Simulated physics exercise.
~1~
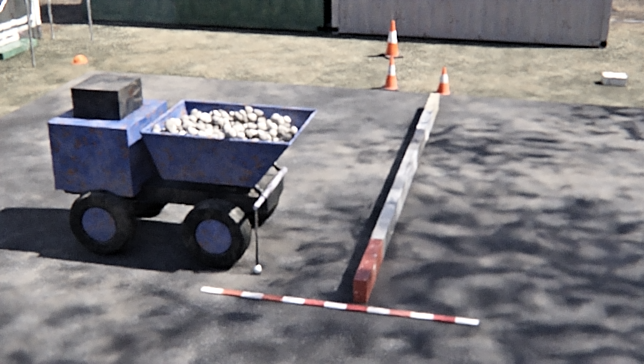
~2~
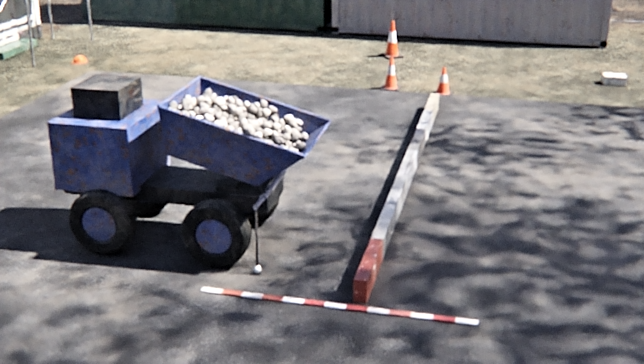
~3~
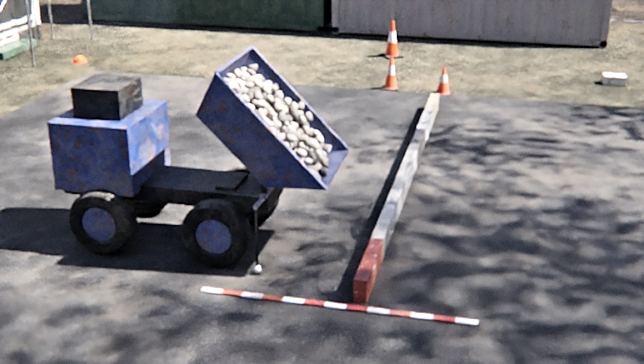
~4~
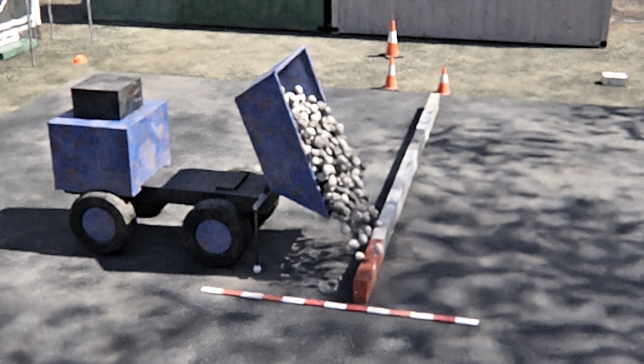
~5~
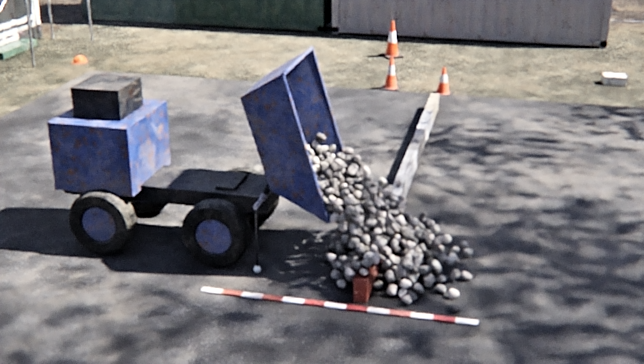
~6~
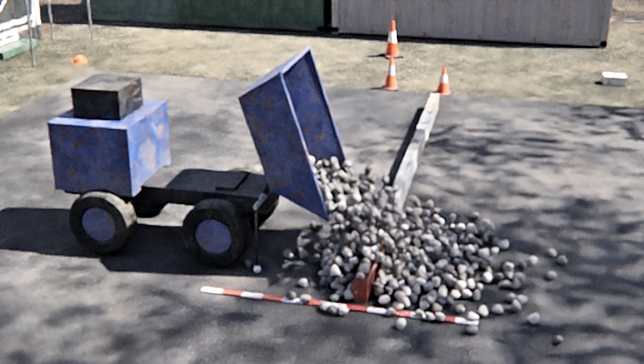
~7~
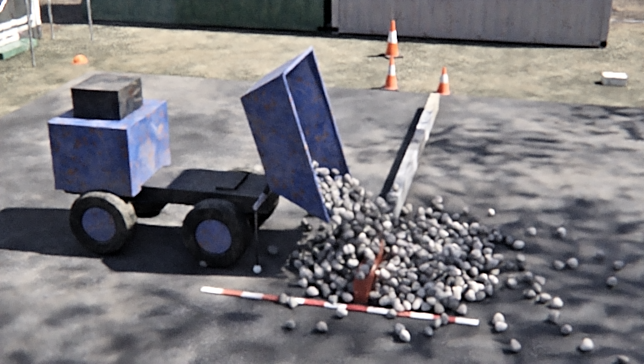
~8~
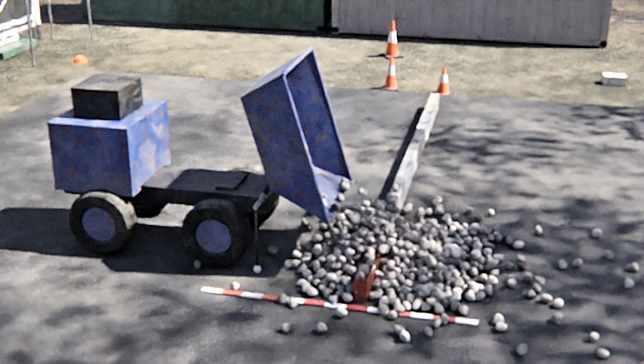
Blue dumper skip tipping up to the right and pouring rounded grey stones, which spread in a heap on both sides of a low kerb.
